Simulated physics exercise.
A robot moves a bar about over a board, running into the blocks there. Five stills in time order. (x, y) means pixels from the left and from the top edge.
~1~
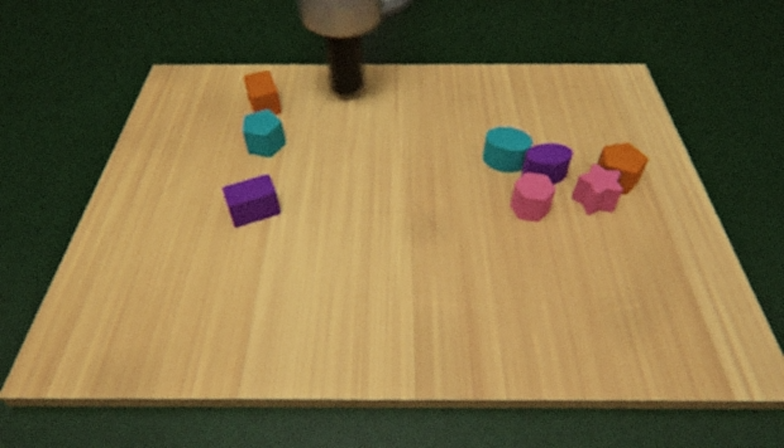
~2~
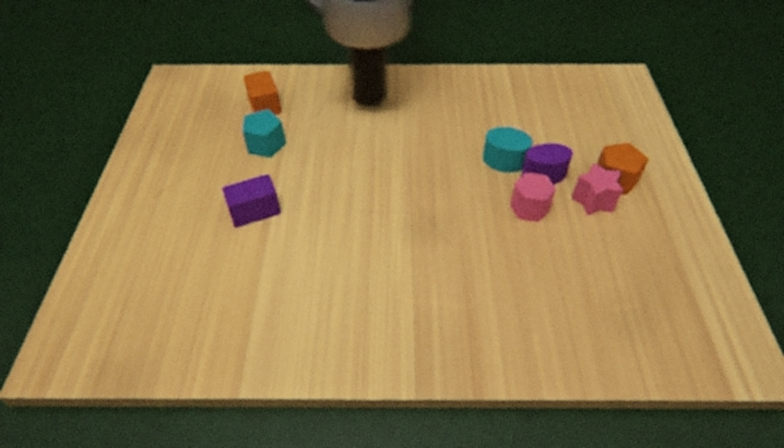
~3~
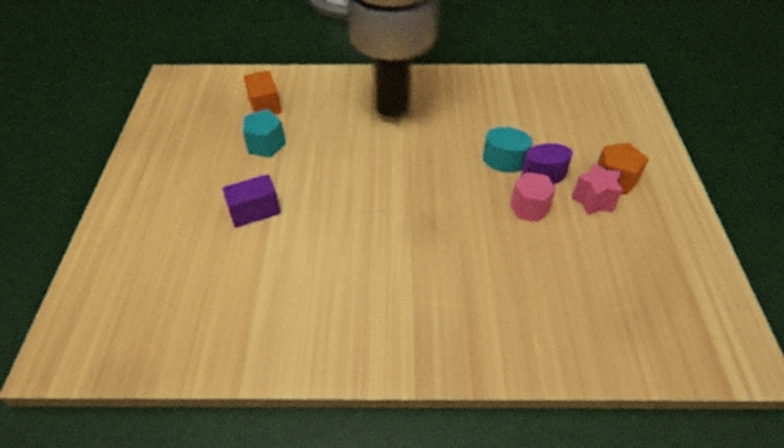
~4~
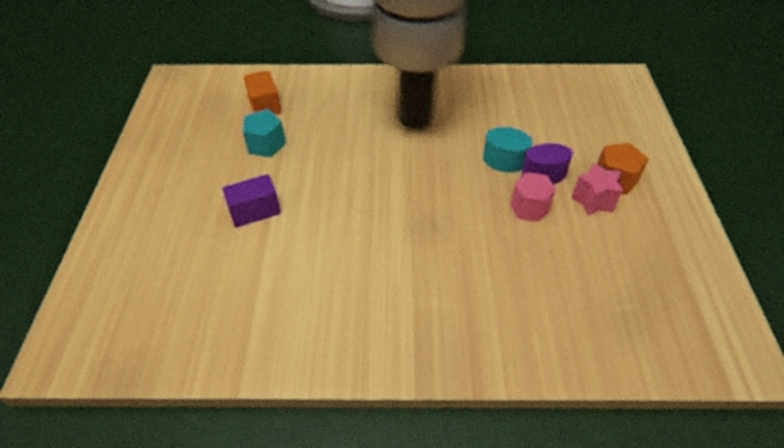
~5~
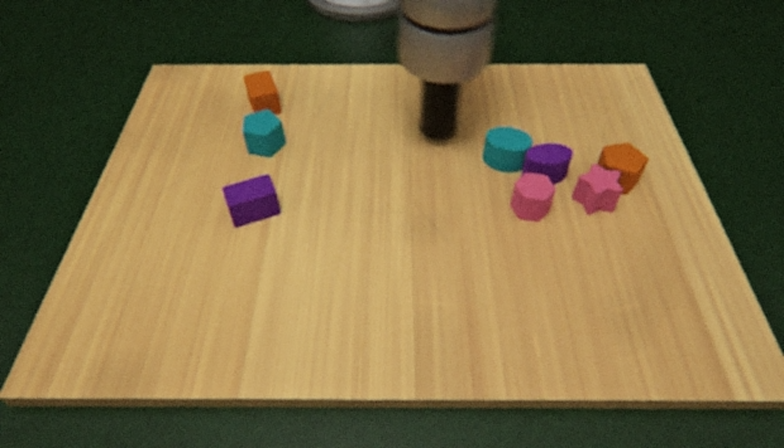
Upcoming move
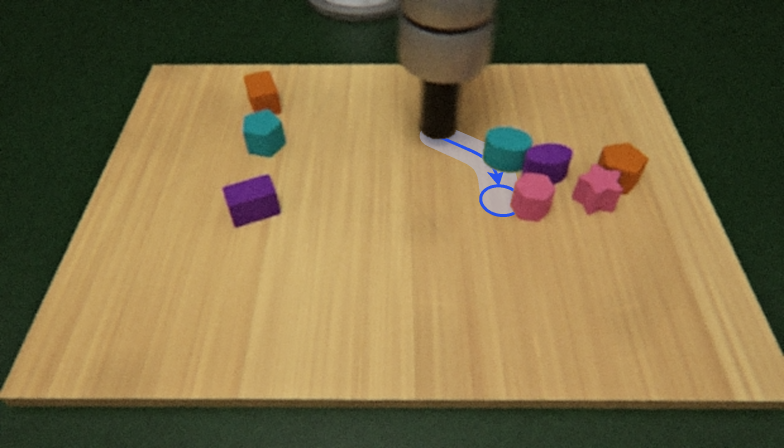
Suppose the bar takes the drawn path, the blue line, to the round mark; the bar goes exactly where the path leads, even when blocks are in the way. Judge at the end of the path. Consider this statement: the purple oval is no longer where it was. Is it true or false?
Verdict: True.
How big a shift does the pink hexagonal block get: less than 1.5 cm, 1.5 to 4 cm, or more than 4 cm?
My prediction: Under 1.5 cm.
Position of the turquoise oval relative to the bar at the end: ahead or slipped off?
The bar loses it on the way.
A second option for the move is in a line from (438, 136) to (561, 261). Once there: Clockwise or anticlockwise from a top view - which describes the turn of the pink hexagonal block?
Looking down on the board, it turns counter-clockwise.
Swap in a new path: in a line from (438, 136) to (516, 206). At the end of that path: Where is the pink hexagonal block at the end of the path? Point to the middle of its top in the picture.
Around pixel (558, 200).
Drawn move, from (438, 136) over (470, 150) and (495, 171) to (501, 200).
The first path, step by step. One third of the way, bar (473, 142); turquoise oval (515, 140); purple oval (555, 154).
Two thirds of the way, bar (497, 165); turquoise oval (544, 156), turned 25° anticlockwise; purple oval (588, 163), turned 20° anticlockwise; pink star-shaped block (612, 182), turned 15° clockwise.
At the end, bar (503, 192); turquoise oval (546, 161), turned 45° anticlockwise; pink hexagonal block (542, 194), turned 15° anticlockwise; purple oval (590, 162), turned 15° anticlockwise; pink star-shaped block (613, 182), turned 15° clockwise.
